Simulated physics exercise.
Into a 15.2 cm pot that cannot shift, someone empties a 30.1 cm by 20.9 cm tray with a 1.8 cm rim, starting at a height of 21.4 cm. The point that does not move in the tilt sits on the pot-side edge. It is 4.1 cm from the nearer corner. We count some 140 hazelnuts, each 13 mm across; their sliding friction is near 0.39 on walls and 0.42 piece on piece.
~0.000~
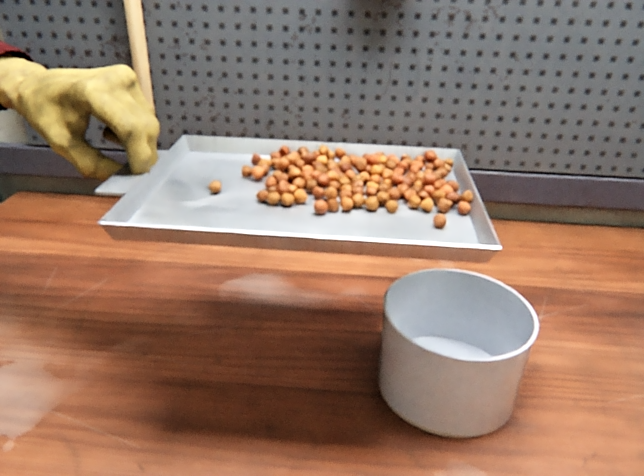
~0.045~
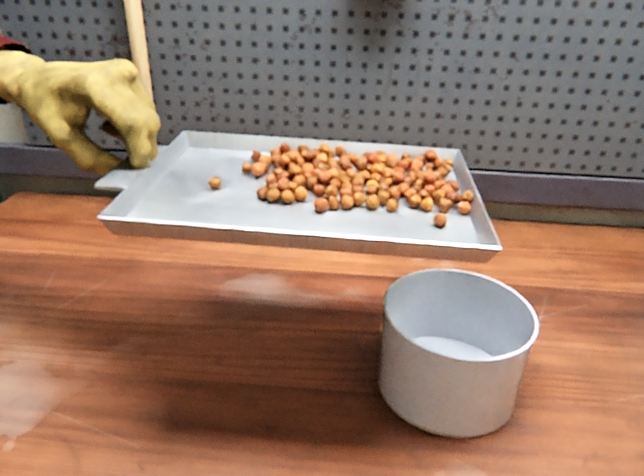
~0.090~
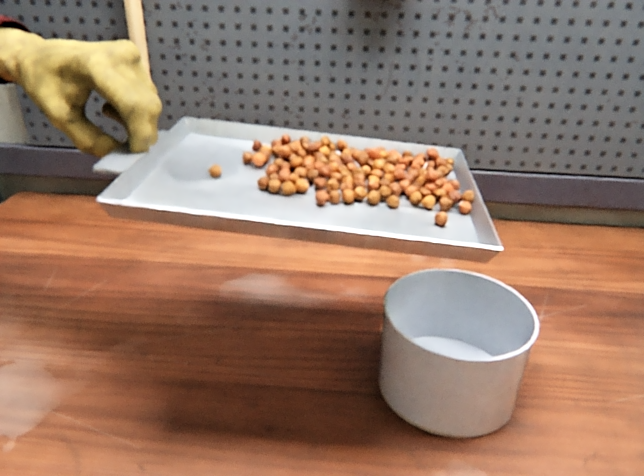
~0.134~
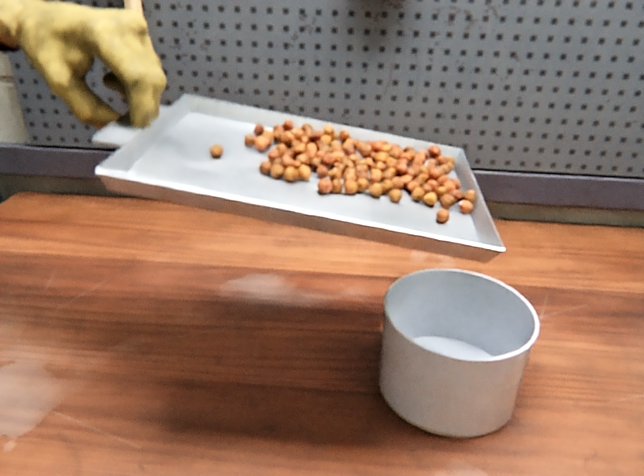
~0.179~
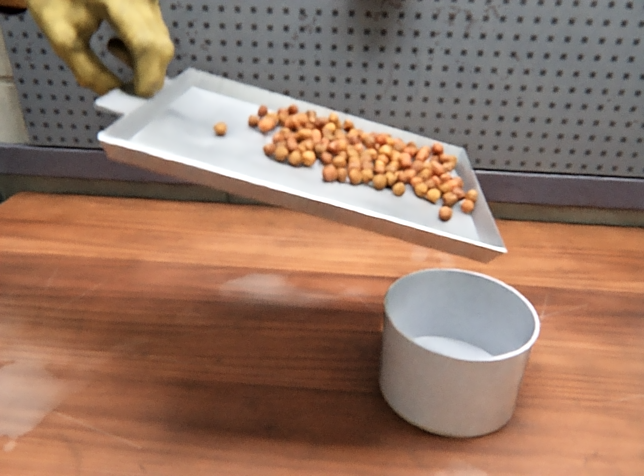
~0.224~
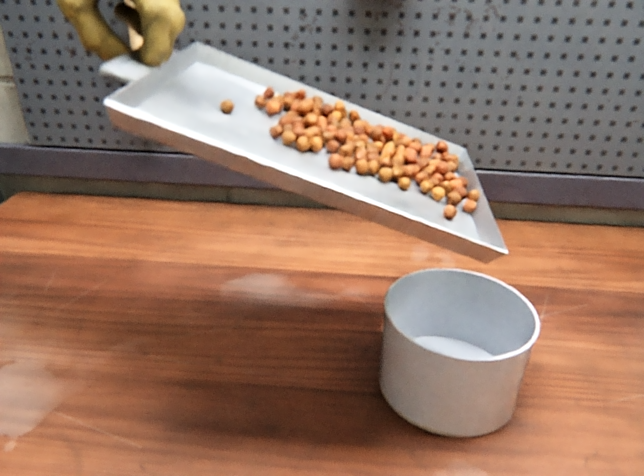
The footage shows a yellow-gloved hand at the left end of a shallow metal tray of round brown nuts, raising that end steadily so the tray slants down to the right, above a wooden surface with an empty round pot.
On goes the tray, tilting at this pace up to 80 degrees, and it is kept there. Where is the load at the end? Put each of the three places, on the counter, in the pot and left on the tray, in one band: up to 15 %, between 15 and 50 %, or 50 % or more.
Counter: 50 % or more; pot: Between 15 and 50 %; tray: Up to 15 %.
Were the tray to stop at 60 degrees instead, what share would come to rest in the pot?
Then about 25 per cent.
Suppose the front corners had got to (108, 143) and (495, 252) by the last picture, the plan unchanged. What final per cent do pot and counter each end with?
Split: Pot = 5, counter = 95.
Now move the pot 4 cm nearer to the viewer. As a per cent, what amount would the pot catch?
My estimate: Some 40 per cent.
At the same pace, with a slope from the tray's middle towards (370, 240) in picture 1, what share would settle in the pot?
Roughly 0 percent of them.
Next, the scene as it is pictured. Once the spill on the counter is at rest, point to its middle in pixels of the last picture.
The spill's middle ends up near (577, 391).
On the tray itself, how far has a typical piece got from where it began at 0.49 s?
Around 4 centimetres.
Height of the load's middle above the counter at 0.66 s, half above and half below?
The halfway mark sits at about 24 cm.
After 0.49 s, tilt 50 degrees; the tray holds 100 %, the pot 0 %.
After 0.66 s, tilt 70 degrees; the tray holds 85 %, the pot 0 %.
After 0.96 s, tilt 80 degrees; the tray holds 15 %, the pot 25 %.
By 2.4 s all is still; counter 60 %, pot 40 %, tray 0 %.
